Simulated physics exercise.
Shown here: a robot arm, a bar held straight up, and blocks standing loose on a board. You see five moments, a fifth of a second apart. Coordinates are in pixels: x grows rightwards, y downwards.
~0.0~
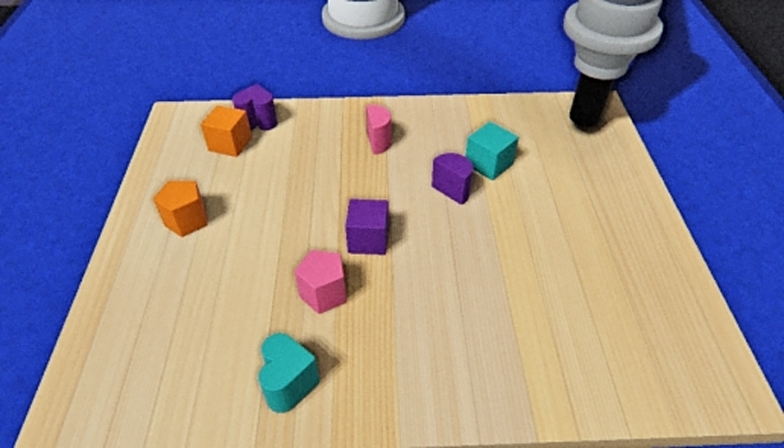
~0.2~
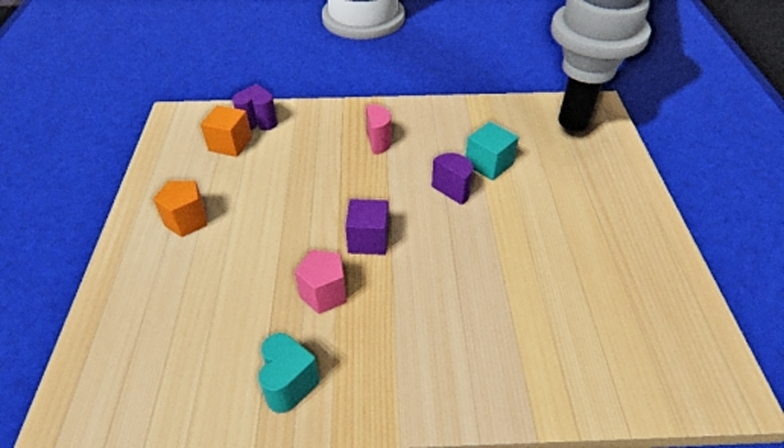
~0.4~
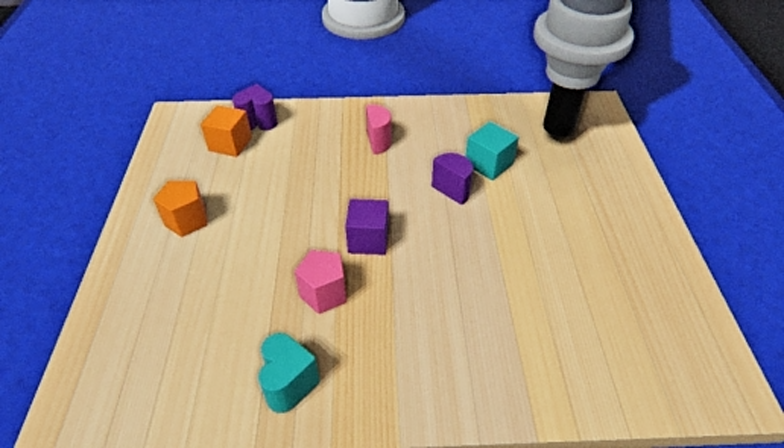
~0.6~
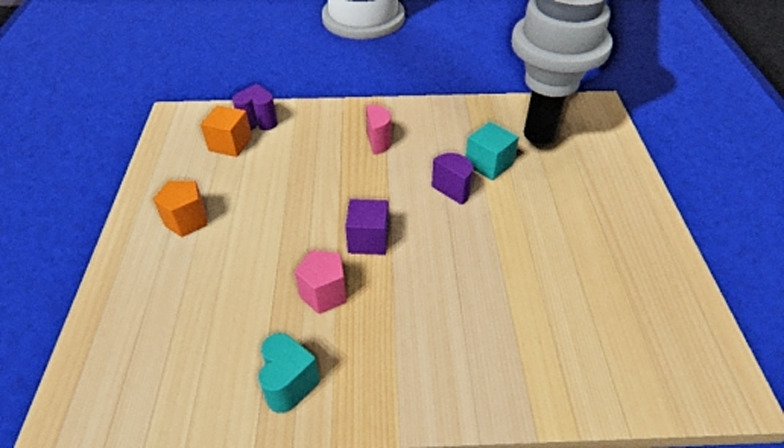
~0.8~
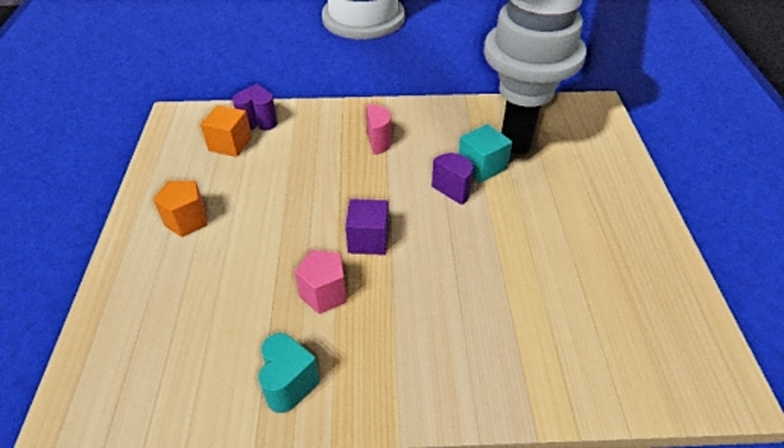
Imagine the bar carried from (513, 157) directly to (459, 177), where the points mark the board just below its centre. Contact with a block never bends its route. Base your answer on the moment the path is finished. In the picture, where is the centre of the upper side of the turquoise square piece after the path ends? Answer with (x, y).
Expect it around (428, 159).
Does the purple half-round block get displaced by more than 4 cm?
Yes, that is what happens.
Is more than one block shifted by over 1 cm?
It seems so.
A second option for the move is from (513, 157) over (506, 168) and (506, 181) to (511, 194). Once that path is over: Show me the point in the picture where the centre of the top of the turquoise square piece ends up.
When the path ends, it will be at (473, 147).
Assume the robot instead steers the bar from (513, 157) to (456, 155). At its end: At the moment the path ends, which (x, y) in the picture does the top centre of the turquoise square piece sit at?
The spot you're after is about (439, 148) in the image.
What follows on the original path. Halfway along, bar (488, 155); purple half-round block (438, 170); turquoise square piece (457, 148).
At the end, bar (461, 165); purple half-round block (410, 183); turquoise square piece (428, 159).
